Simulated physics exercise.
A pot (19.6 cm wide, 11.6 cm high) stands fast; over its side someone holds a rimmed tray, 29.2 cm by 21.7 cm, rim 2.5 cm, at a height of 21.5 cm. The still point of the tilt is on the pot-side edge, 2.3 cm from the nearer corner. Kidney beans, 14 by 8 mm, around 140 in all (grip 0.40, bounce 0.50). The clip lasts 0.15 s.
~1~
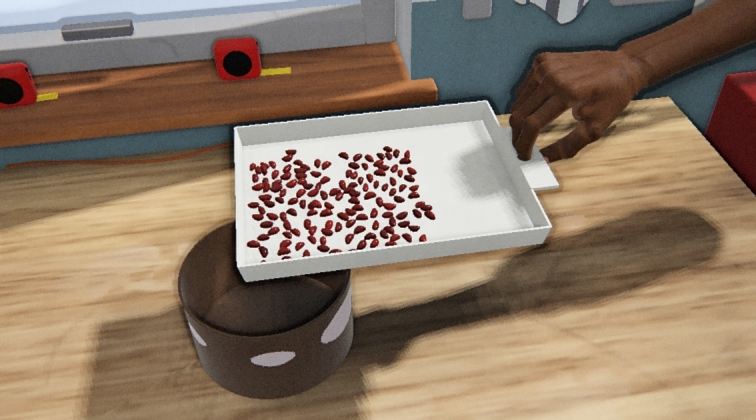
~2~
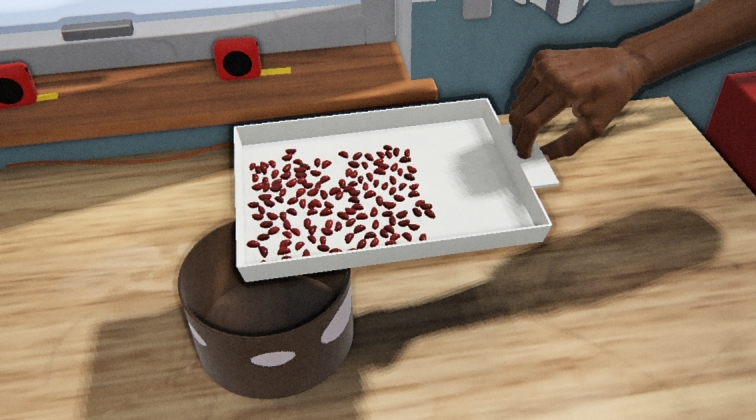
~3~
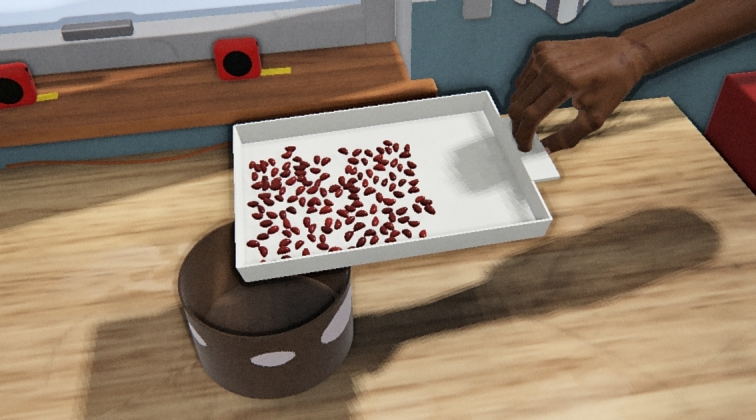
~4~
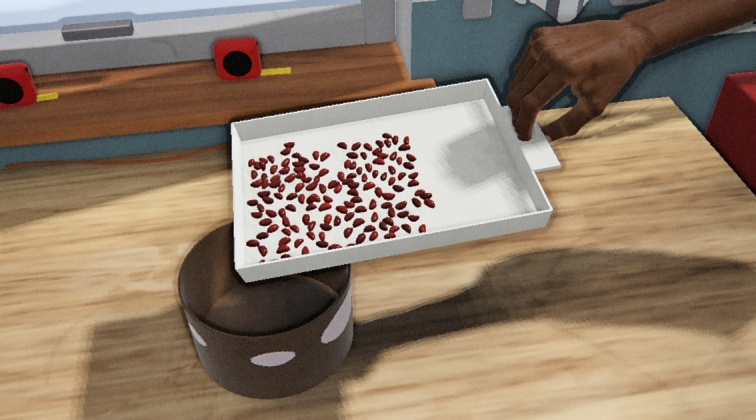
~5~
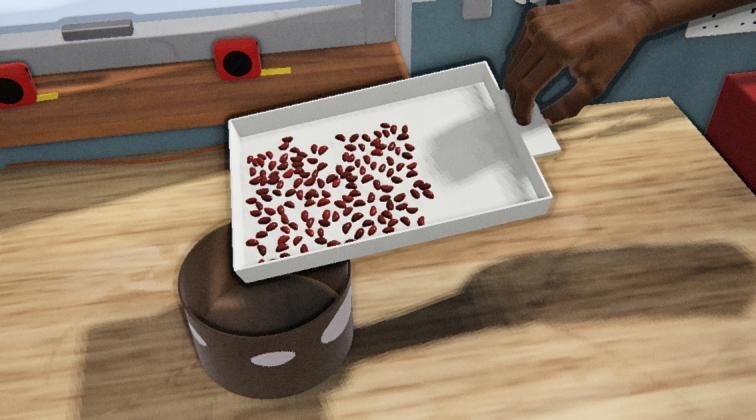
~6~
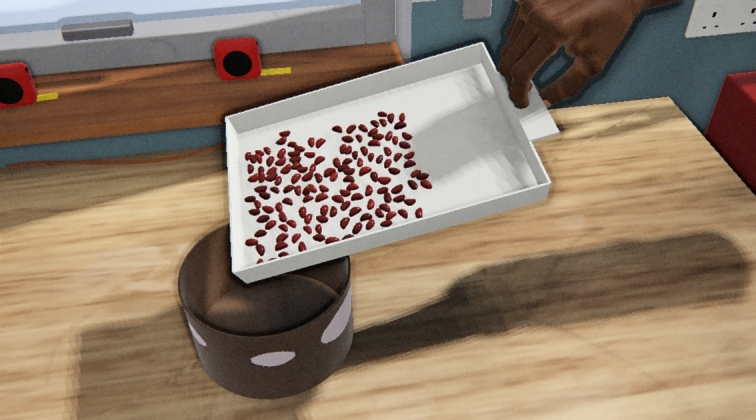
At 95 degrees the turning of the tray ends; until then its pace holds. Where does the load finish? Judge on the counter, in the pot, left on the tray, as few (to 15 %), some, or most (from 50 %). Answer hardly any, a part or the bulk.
Counter the bulk, pot hardly any, tray hardly any.
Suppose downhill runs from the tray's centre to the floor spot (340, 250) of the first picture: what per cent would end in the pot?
About 0 per cent.
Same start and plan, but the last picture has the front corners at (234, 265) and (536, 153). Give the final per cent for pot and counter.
Pot 40, counter 55.
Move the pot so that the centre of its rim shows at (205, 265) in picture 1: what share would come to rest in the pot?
About 15 per cent.
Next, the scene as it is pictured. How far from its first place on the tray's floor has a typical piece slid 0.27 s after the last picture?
Roughly 4 cm.
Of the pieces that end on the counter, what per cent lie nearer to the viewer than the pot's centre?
Some 100 per cent.
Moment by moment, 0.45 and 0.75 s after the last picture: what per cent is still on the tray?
About 95, 10.
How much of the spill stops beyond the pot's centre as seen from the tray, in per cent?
About 90 per cent.
Then, 0.27 s after the last picture, tilt 54 degrees; the tray holds 100 %, the pot 0 %.
Then, 0.45 s after the last picture, tilt 81 degrees; the tray holds 95 %, the pot 0 %.
Then, 0.75 s after the last picture, tilt 95 degrees; the tray holds 10 %, the pot 0 %.
In the end, counter 100 %, pot 0 %, tray 0 %.
